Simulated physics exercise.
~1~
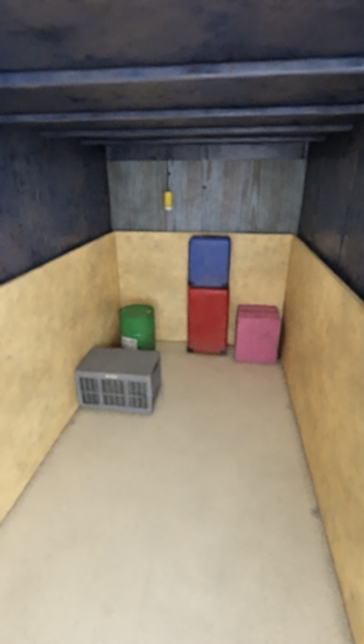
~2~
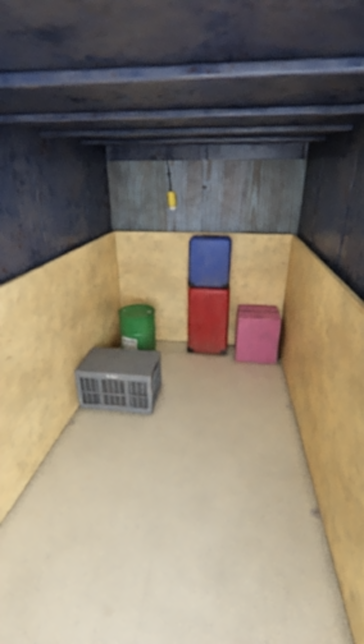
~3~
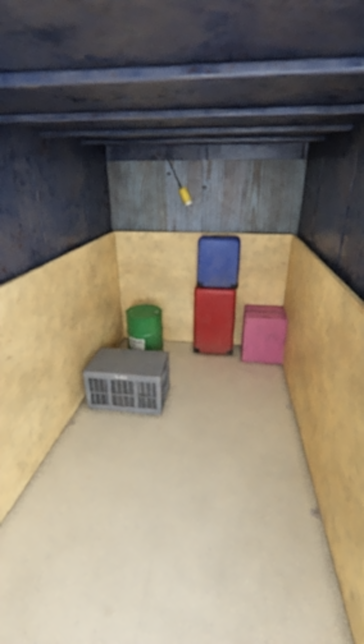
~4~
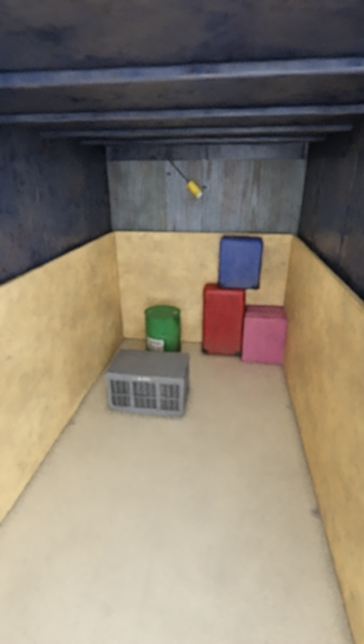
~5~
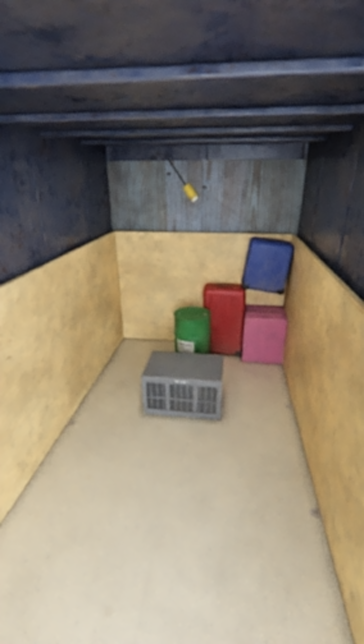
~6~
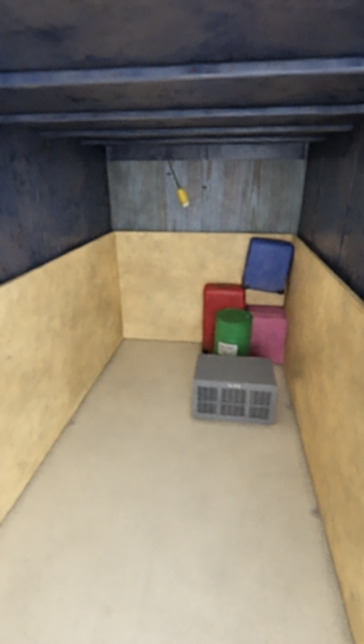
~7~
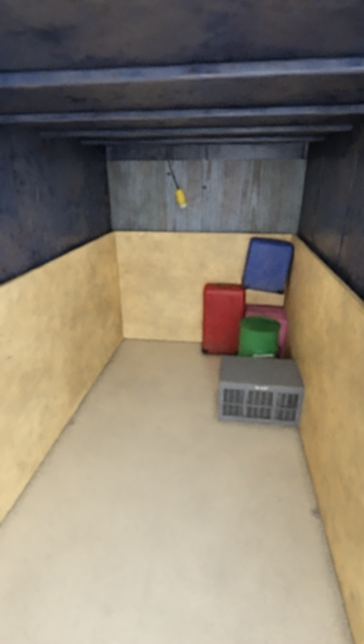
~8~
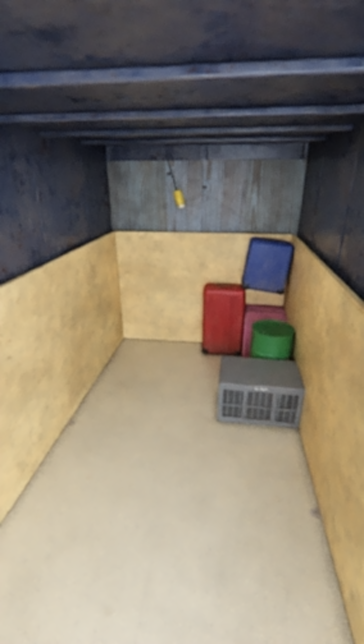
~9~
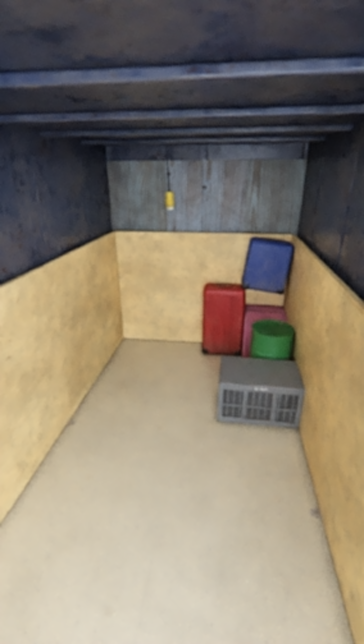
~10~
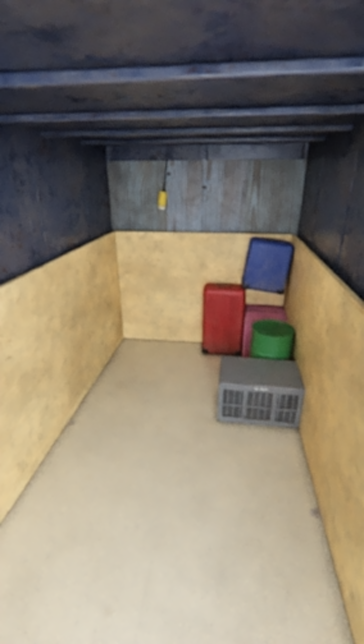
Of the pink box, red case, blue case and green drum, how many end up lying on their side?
None of them end up on their side. The pink box, red case, blue case and green drum all avoid toppling over.
